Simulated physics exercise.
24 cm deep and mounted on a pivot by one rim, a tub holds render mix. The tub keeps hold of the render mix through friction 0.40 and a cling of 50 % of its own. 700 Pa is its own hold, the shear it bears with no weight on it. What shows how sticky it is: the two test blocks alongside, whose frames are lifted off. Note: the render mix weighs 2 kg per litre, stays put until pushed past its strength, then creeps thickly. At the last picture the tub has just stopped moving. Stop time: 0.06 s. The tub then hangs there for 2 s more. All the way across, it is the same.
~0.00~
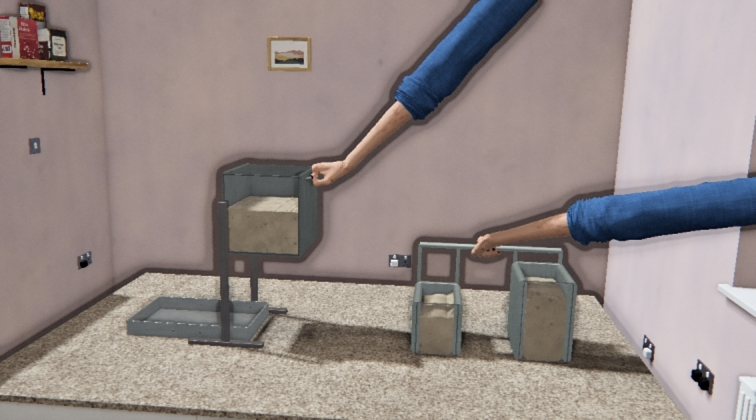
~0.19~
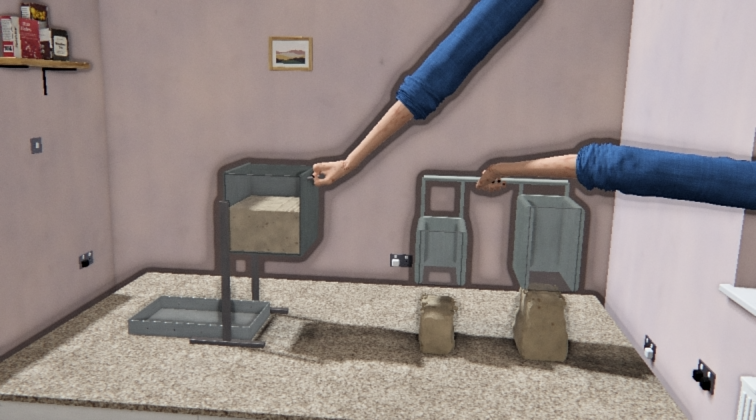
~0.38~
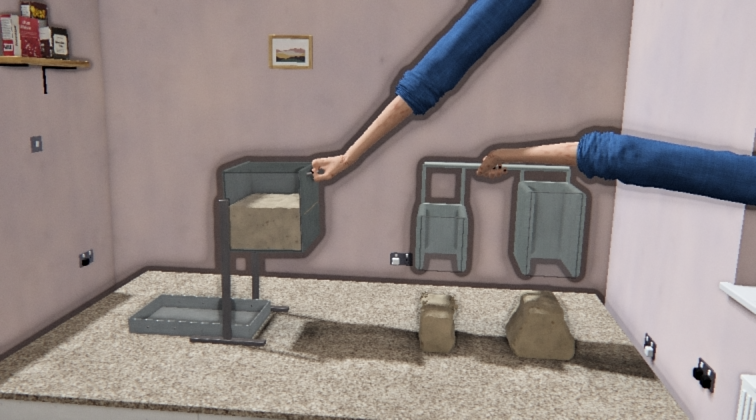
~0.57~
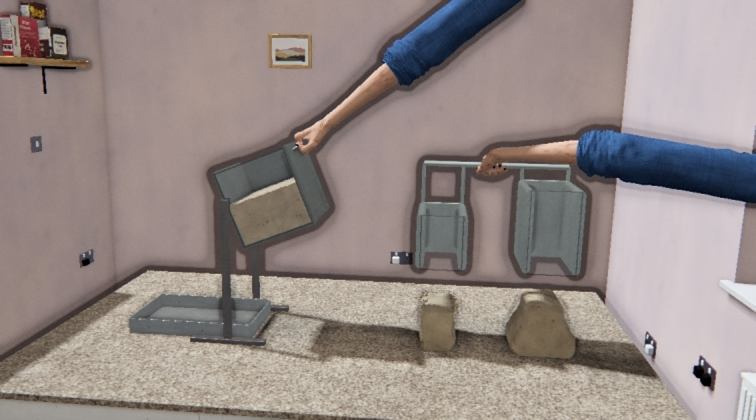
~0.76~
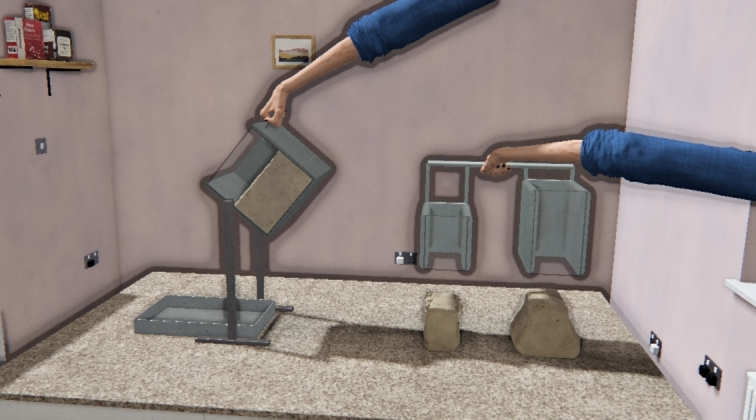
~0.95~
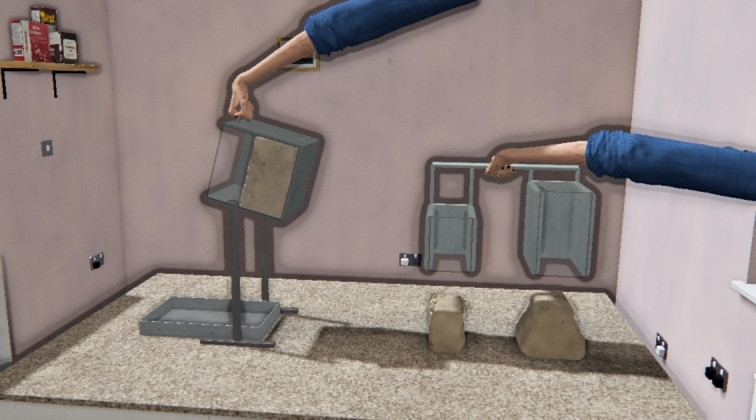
Blue-sleeved arm tilting a grey tub of beige mix leftward above a tray, after another arm lifts moulds off two slumping blocks.
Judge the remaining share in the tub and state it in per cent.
The remaining share is close to 100 %.
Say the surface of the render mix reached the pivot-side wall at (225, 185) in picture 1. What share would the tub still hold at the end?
100 %.
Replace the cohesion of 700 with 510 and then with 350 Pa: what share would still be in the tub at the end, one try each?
First 100 %, second 100 %.
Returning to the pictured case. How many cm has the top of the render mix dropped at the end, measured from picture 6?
Roughly 3 cm.
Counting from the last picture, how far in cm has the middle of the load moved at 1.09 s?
Roughly 1 cm.
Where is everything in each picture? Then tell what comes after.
In the first frame, handle-side rim at (298, 176), tilt 0 degrees; highest point of the render mix at (283, 211); test blocks 13 cm, 21 cm high (left to right).
In the second frame, handle-side rim at (299, 176), tilt 0 degrees; highest point of the render mix at (284, 210); test blocks 13 cm, 19 cm high (left to right).
In the third frame, handle-side rim at (298, 172), tilt 2 degrees; highest point of the render mix at (296, 207); test blocks 13 cm, 16 cm high (left to right).
In the fourth frame, handle-side rim at (282, 148), tilt 22 degrees; highest point of the render mix at (295, 183); test blocks 13 cm, 16 cm high (left to right).
In the fifth frame, handle-side rim at (251, 127), tilt 51 degrees; highest point of the render mix at (280, 153); test blocks 13 cm, 16 cm high (left to right).
In the sixth frame, handle-side rim at (223, 125), tilt 75 degrees; highest point of the render mix at (259, 138); test blocks 13 cm, 16 cm high (left to right).
By 1.09 s, the tub is at 75 degrees and holds 100 %.
By 1.26 s, the tub is at 75 degrees and holds 100 %.
By 1.43 s, the tub is at 75 degrees and holds 100 %.
By 1.60 s, the tub is at 75 degrees and holds 100 %.
By 2.95 s, at the end, the tub is at 75 degrees and holds 100 %.
